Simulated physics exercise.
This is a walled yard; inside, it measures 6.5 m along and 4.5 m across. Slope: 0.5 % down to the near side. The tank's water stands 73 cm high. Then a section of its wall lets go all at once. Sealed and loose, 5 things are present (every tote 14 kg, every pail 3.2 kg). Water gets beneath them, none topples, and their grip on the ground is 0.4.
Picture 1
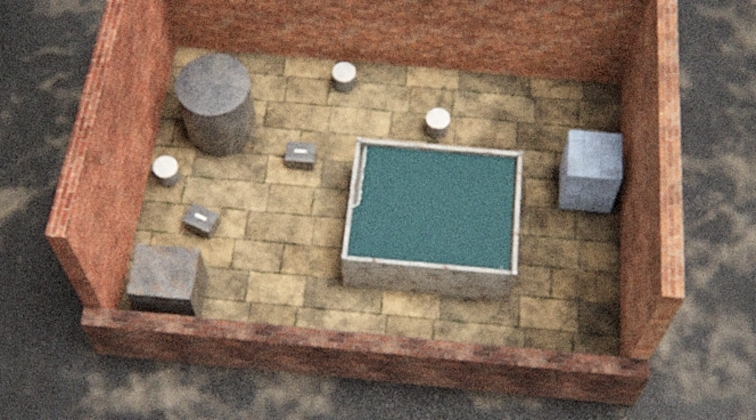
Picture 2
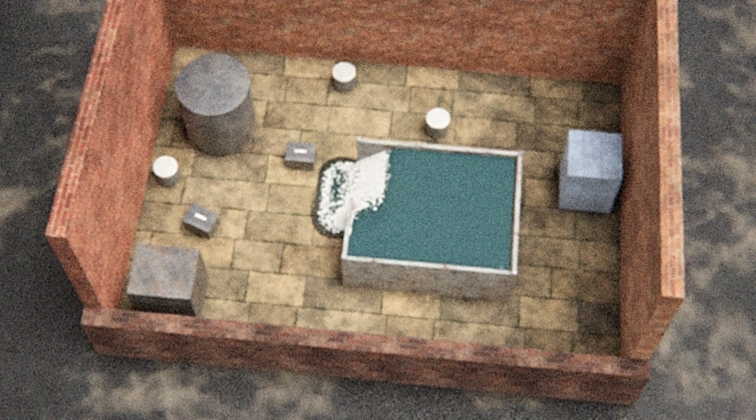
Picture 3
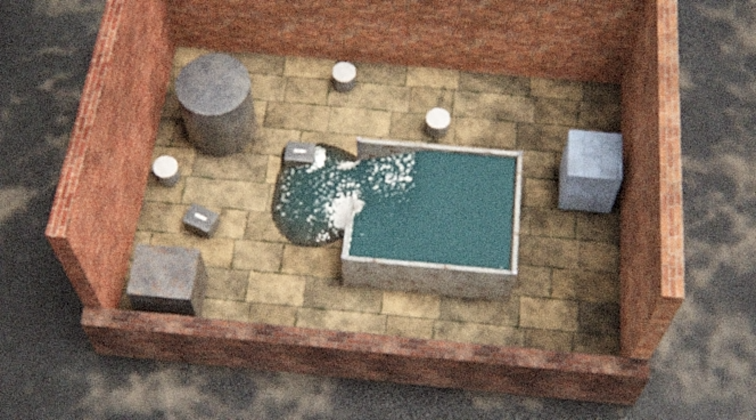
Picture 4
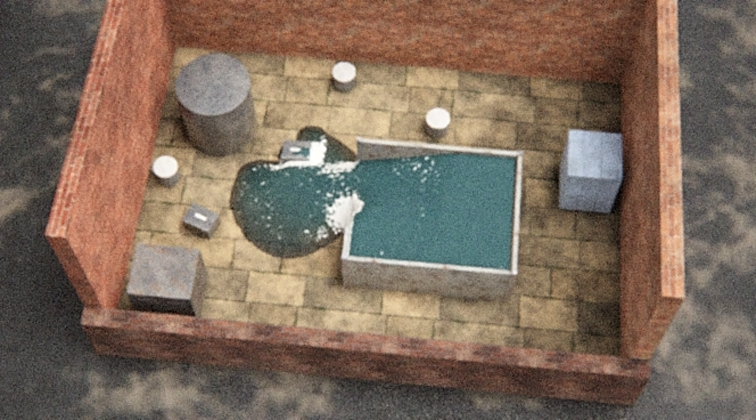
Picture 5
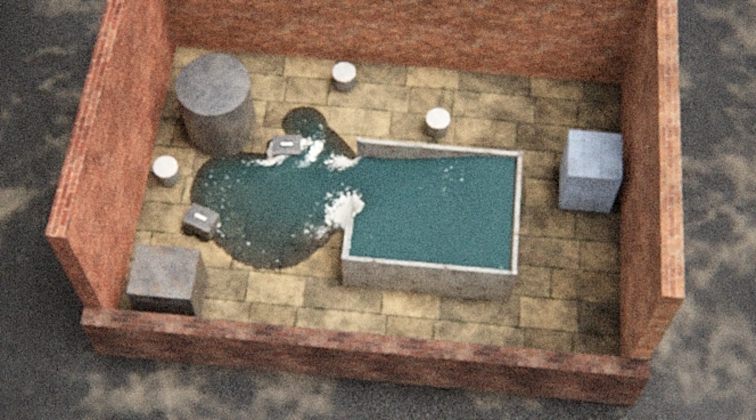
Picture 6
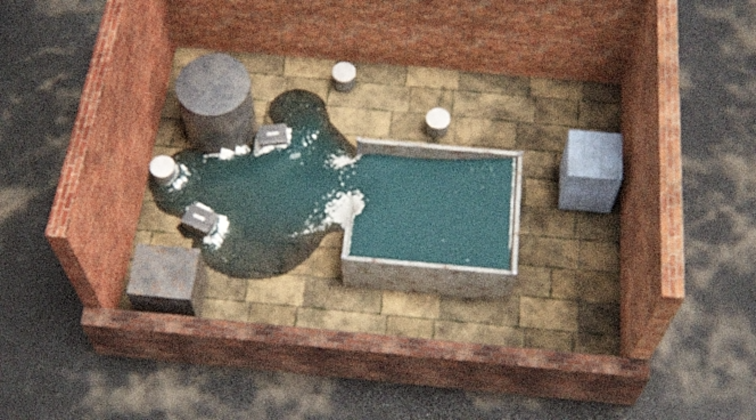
Water poured out of the left side of a walled tank and spread across the yard's paving toward the left wall, pushing a small grey box a short way left and wrapping around other objects.
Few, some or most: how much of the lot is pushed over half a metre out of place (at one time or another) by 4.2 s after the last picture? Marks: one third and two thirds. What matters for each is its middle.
That comes to two thirds or above.
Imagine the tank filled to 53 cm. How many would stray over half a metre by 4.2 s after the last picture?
Then 4 of them.
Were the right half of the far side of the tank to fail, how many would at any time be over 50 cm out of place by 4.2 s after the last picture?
You'd get 3 in that case.
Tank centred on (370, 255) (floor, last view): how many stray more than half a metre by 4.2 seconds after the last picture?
Then the count would be 4.
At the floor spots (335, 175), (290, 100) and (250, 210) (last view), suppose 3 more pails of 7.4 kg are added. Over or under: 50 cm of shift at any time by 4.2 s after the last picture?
Order as listed: Beyond half a metre / beyond half a metre / beyond half a metre.
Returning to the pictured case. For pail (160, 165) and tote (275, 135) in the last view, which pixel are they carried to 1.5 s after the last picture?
About (160, 127) for the first and (202, 60) for the second.
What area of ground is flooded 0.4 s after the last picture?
10.5 m2.
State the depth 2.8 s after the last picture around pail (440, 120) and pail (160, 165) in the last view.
I'd put it at 2 cm and 24 cm respectively.
Then, 0.4 s after the last picture 1 of 5 are over 50 cm from their spots; 1 afloat.
Then, 1.5 s after the last picture 3 of 5 are over 50 cm from their spots; 3 afloat.
Then, 2.8 s after the last picture 4 of 5 are over 50 cm from their spots; 3 afloat.
Then, 4.2 s after the last picture 5 of 5 are over 50 cm from their spots, and 5 have been at some point; 1 afloat.
